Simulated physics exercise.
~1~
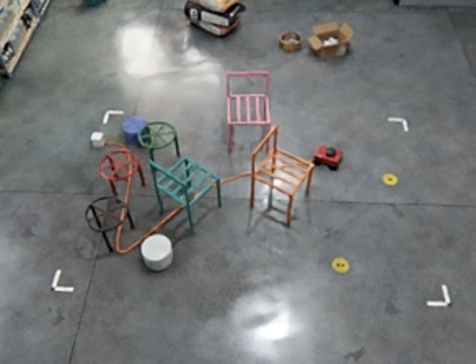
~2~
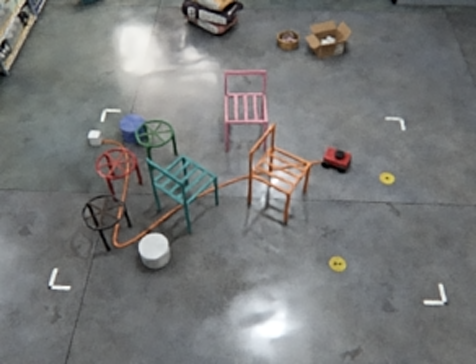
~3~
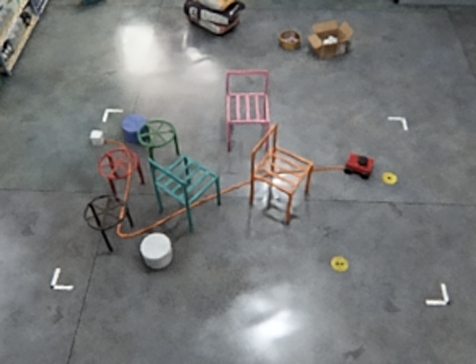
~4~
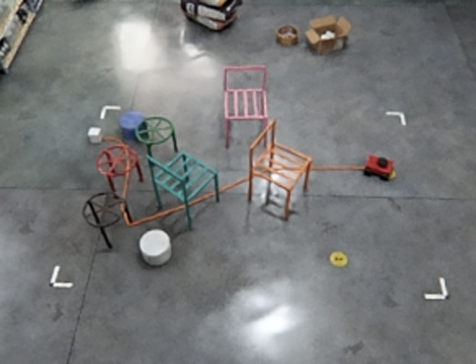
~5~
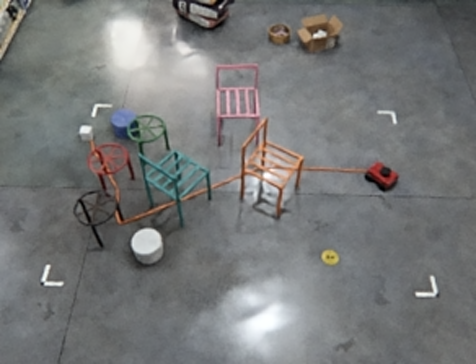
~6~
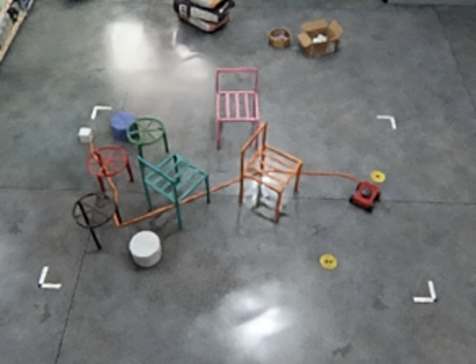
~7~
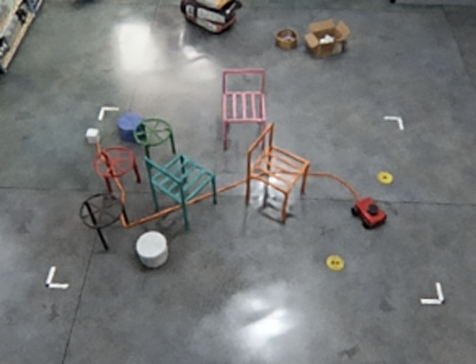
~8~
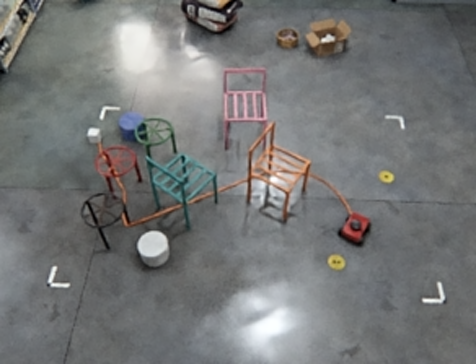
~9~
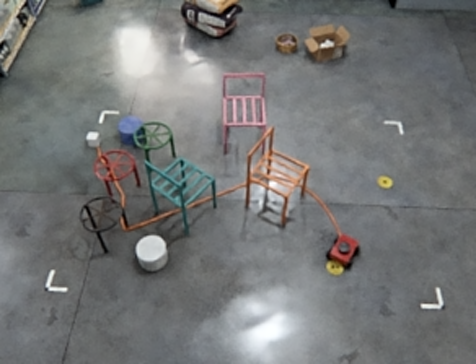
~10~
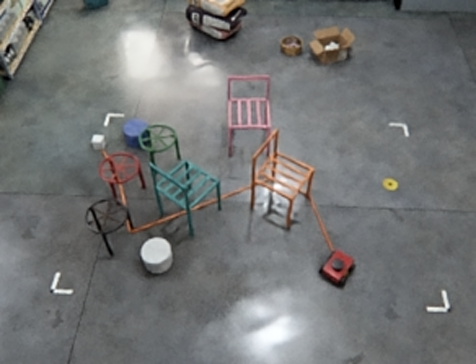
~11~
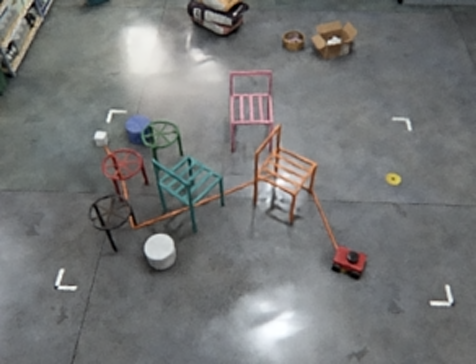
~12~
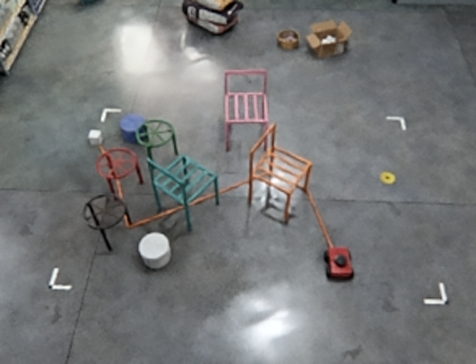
We see a red cart trailing an orange lead among colourful chairs, stools and tubs on a grey floor. It moves right to one yellow mark, then turns down and left to the other, stopping there while the furniture stays in place.
